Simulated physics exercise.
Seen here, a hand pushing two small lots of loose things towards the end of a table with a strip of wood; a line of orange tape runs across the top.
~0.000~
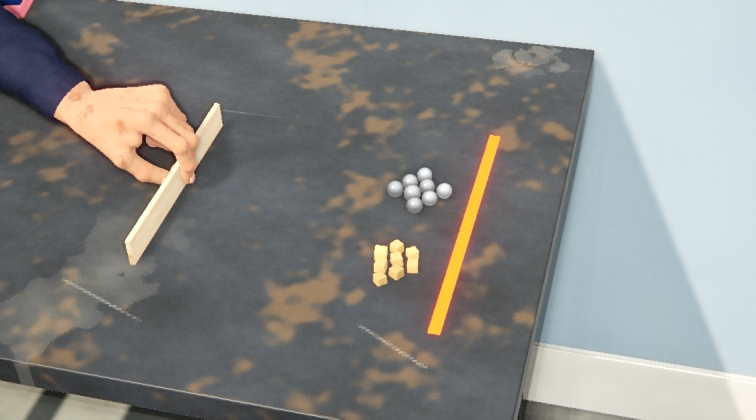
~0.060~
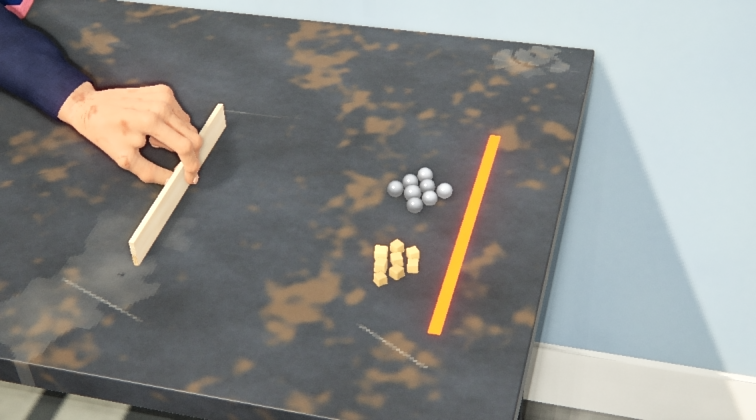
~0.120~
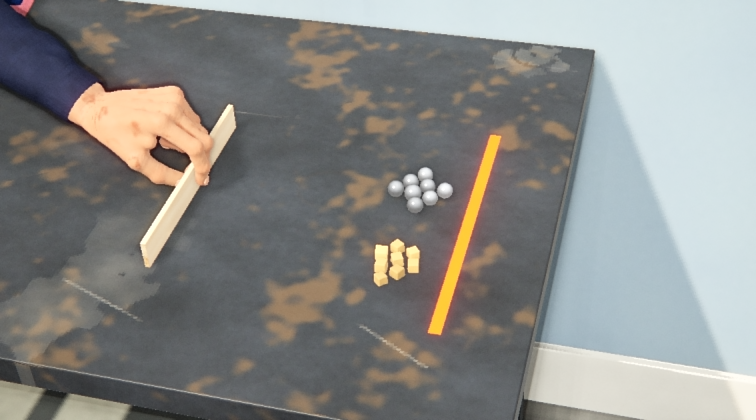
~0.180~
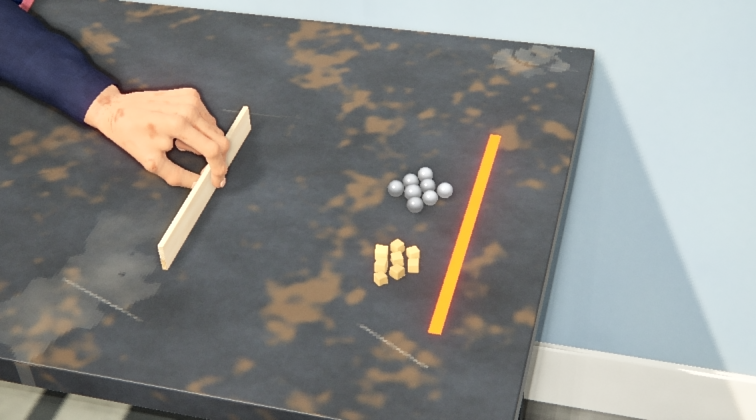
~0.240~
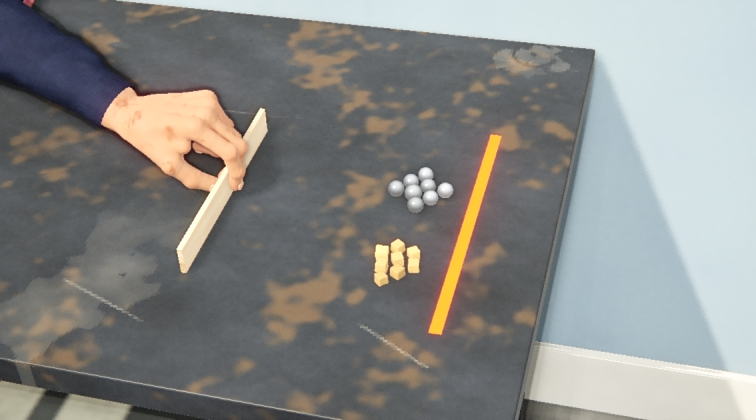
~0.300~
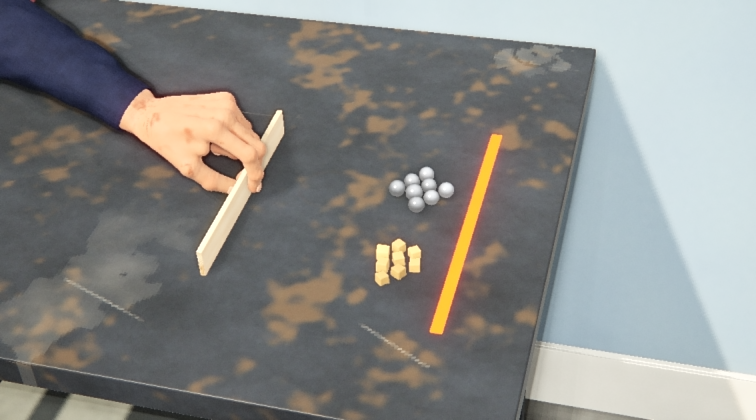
A hand in a dark blue sleeve holds an upright strip of pale wood at the left of a dark, brown-mottled table, seen from above at an angle beside a light blue wall. To the right, a cluster of silver-grey balls sits above a few small yellowish wooden cubes, just left of a bright orange tape line. The hand slides the strip steadily rightward across bare tabletop, while both clusters stay put and the view barely shifts.
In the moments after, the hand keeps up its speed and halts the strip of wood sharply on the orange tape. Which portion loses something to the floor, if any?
The near portion remains up there; the far portion partly drops off.
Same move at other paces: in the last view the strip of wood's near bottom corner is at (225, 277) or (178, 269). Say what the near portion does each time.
In the first try it remains up there; in the second it all stops short of the edge.
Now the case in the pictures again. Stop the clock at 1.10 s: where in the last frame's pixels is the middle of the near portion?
Roughly at (480, 277).
By 0.69 s, strip of wood still moving, near (362, 192); near portion all on the table, its front near (415, 265); far portion all on the table, its front near (446, 190).
By 1.10 s, strip of wood stopped at the orange tape; near portion all on the table, its front near (494, 284); far portion all on the table, its front near (543, 185).
By 1.38 s, strip of wood stopped at the orange tape; near portion all on the table, its front near (495, 285); far portion every one over the edge.
When it is over (1.6 s), strip of wood stopped at the orange tape; near portion all on the table, its front near (495, 285); far portion every one over the edge.
